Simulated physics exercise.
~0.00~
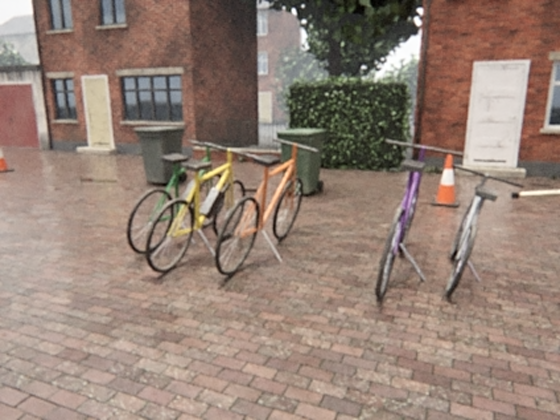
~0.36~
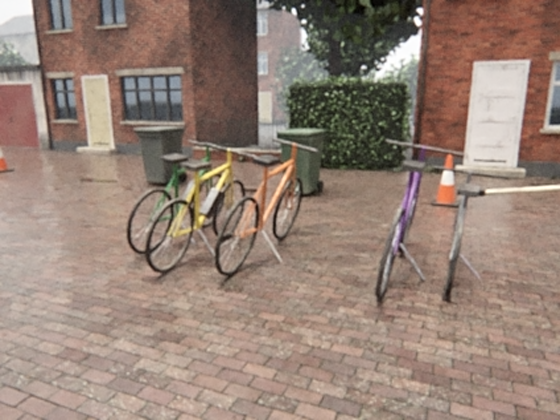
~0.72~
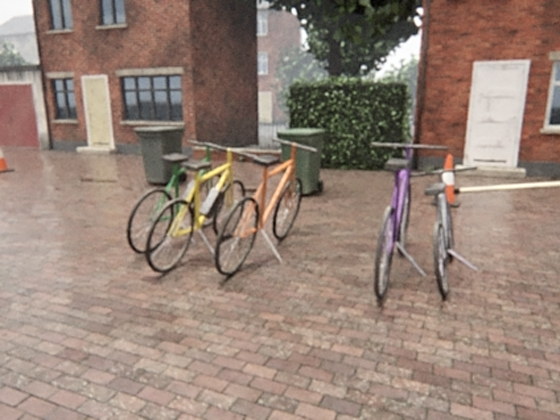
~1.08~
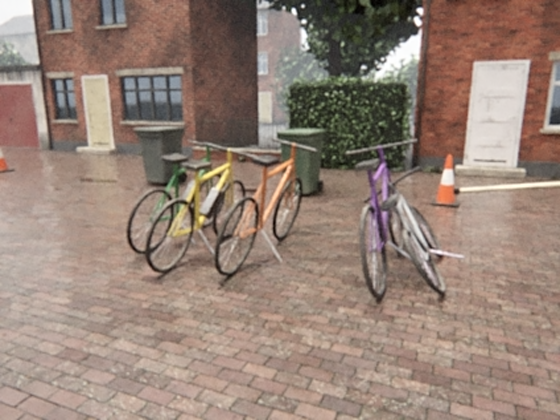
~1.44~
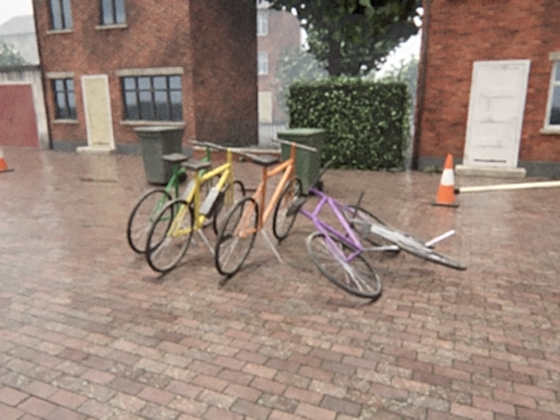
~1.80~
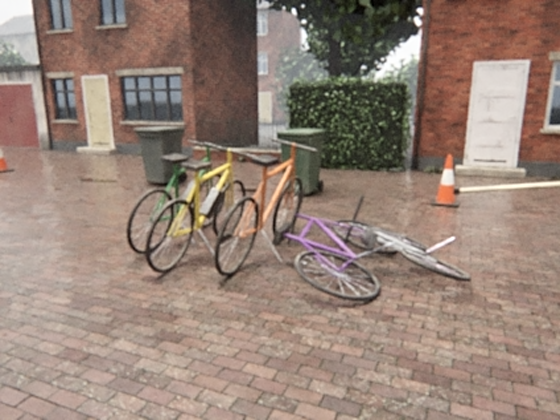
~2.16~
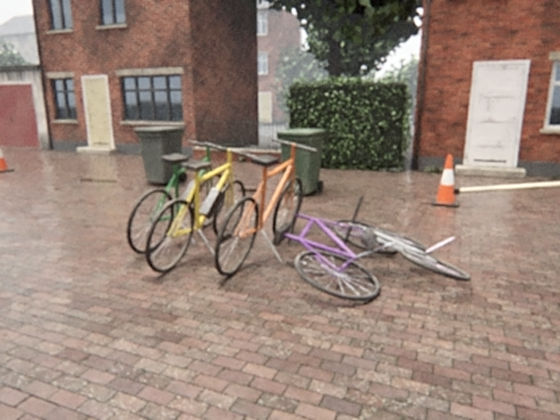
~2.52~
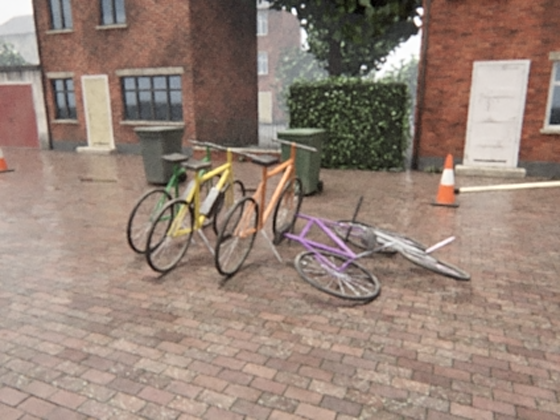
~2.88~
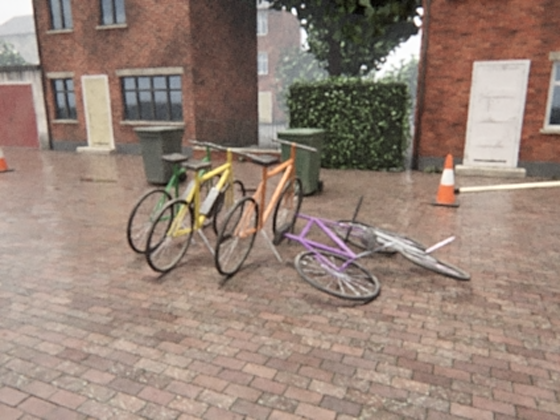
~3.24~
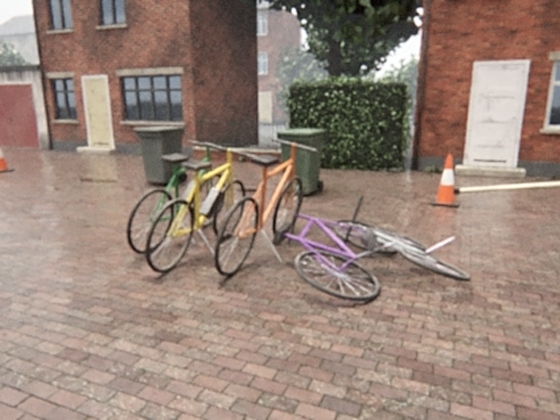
Five parked bicycles on wet brick paving, a pole nudging the rightmost into the purple one, both toppling flat, three left standing.
